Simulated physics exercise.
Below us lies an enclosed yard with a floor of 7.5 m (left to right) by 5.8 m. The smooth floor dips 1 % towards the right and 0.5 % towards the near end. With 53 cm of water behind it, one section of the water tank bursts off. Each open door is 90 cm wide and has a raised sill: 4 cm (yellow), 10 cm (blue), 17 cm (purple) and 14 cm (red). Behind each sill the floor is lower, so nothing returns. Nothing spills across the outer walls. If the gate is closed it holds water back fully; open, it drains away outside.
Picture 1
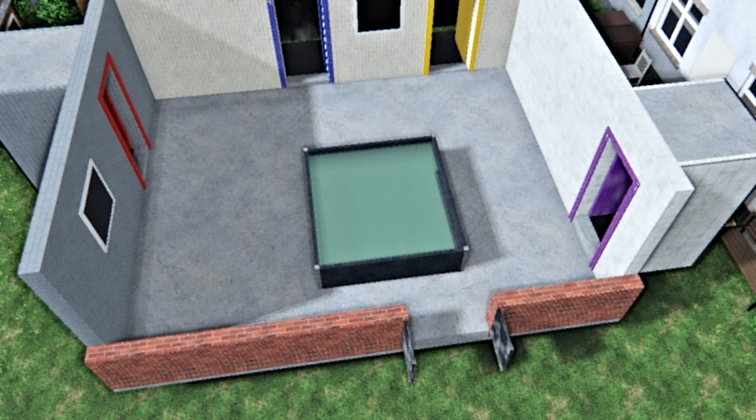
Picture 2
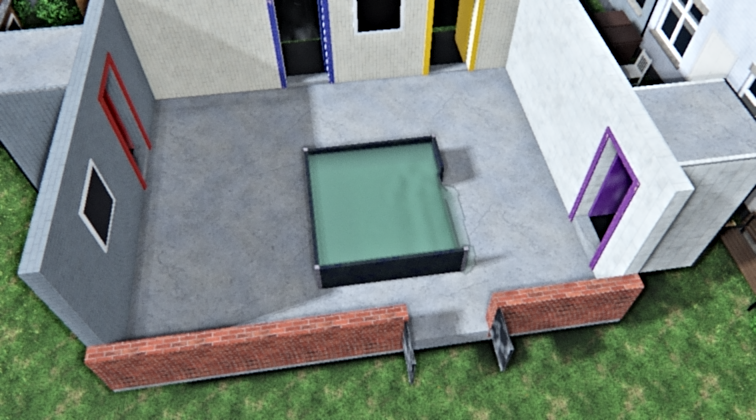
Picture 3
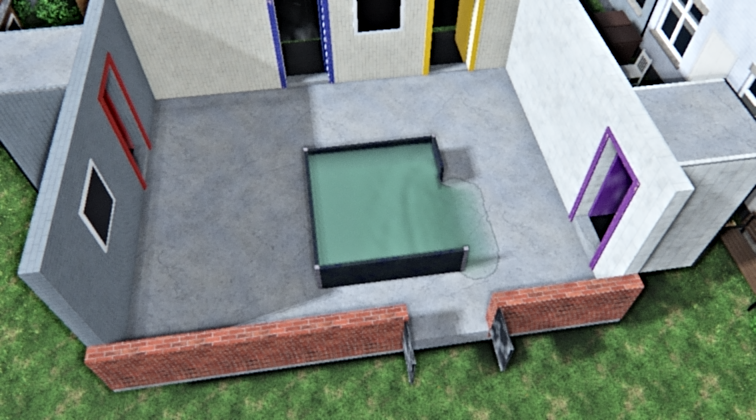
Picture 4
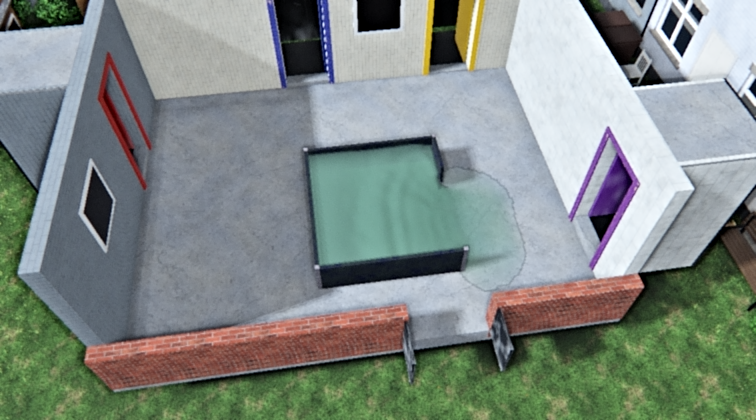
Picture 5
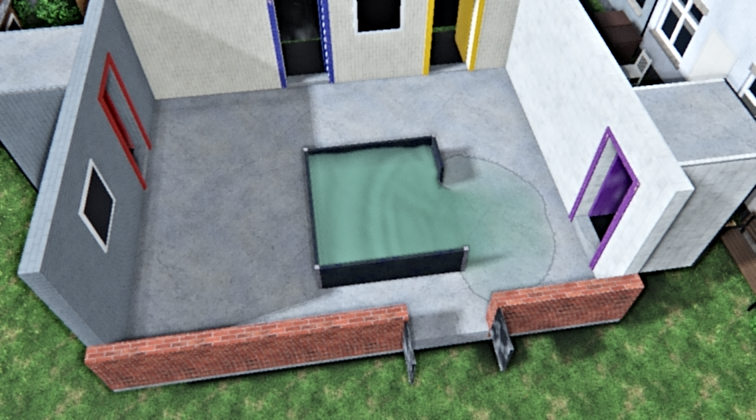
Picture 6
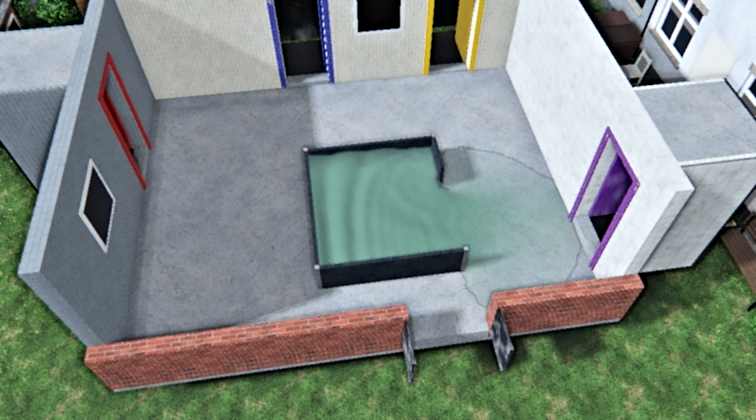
To begin with, greenish water lies still in a square, dark-sided tank in a walled yard with coloured doorways and a low brick wall. Part of the tank's right side gives way, and water pours out through the gap. It fans across the grey floor, reaching close to the purple doorway on the right.
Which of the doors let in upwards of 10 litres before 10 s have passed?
Within that time: At the yellow door it passes the limit; at the blue door it does not reach the limit; at the purple door it exceeds the limit; at the red door it keeps below the limit.
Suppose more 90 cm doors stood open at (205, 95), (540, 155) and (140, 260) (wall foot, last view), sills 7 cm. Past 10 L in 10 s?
In turn: Not over, past it, under.
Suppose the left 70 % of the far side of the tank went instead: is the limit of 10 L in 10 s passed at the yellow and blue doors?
Against that limit: Yellow over, blue above.
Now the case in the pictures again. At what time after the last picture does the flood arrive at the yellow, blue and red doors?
Yellow 2.2 s, blue 4.0 s, red 8.0 s.
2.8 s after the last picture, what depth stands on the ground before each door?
Depths in cm: Yellow 13, blue 0, purple 29, red 0.
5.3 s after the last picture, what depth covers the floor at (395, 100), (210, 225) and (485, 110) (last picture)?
Roughly 7, 0 and 6 cm, in turn.
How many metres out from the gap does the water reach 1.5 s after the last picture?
About 4.2 m.
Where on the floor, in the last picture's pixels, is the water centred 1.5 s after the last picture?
Near (445, 221).
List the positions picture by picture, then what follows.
In the first picture, still water, 53 cm deep, in the water tank at (381, 199).
In the second picture, water pours out at (449, 222) and has run 0.9 m, to a hidden place; typically 6 cm deep outside, 53 cm at the water tank's back.
In the third picture, water pours out at (449, 222) and has run 1.1 m, to (486, 272); typically 9 cm deep outside, 53 cm at the water tank's back.
In the fourth picture, water pours out at (449, 222) and has run 1.4 m, to (480, 177); typically 8 cm deep outside, 53 cm at the water tank's back.
In the fifth picture, water pours out at (449, 222) and has run 1.8 m, to (536, 196); typically 6 cm deep outside, 53 cm at the water tank's back.
In the sixth picture, water pours out at (449, 222) and has run 2.2 m, to (556, 189); typically 5 cm deep outside, 48 cm at the water tank's back.
Then, 0.7 s after the last picture water covers 15 % of the floor and is deepest (36 cm) near (563, 221); yellow door not reached, blue door not reached, purple door 35 cm at the sill, 24 L in, red door not reached.
Then, 1.5 s after the last picture water covers 20 % of the floor and is deepest (42 cm) near (581, 263); yellow door not reached, blue door not reached, purple door 37 cm at the sill, 100 L in, red door not reached.
Then, 2.8 s after the last picture water covers 35 % of the floor and is deepest (29 cm) near (597, 301); yellow door 13 cm at the sill, 11 L in, blue door not reached, purple door 29 cm at the sill, 227 L in, red door not reached.
Then, 5.3 s after the last picture water covers 60 % of the floor and is deepest (19 cm) near (597, 301); yellow door 13 cm at the sill, 104 L in, blue door 4 cm at the sill, 0 L in, purple door 18 cm at the sill, 267 L in, red door not reached.
Then, 9.3 s after the last picture water covers 95 % of the floor and is deepest (10 cm) near (586, 303); yellow door 9 cm at the sill, 202 L in, blue door 3 cm at the sill, 0 L in, purple door 10 cm at the sill, 269 L in, red door 7 cm at the sill, 0 L in.
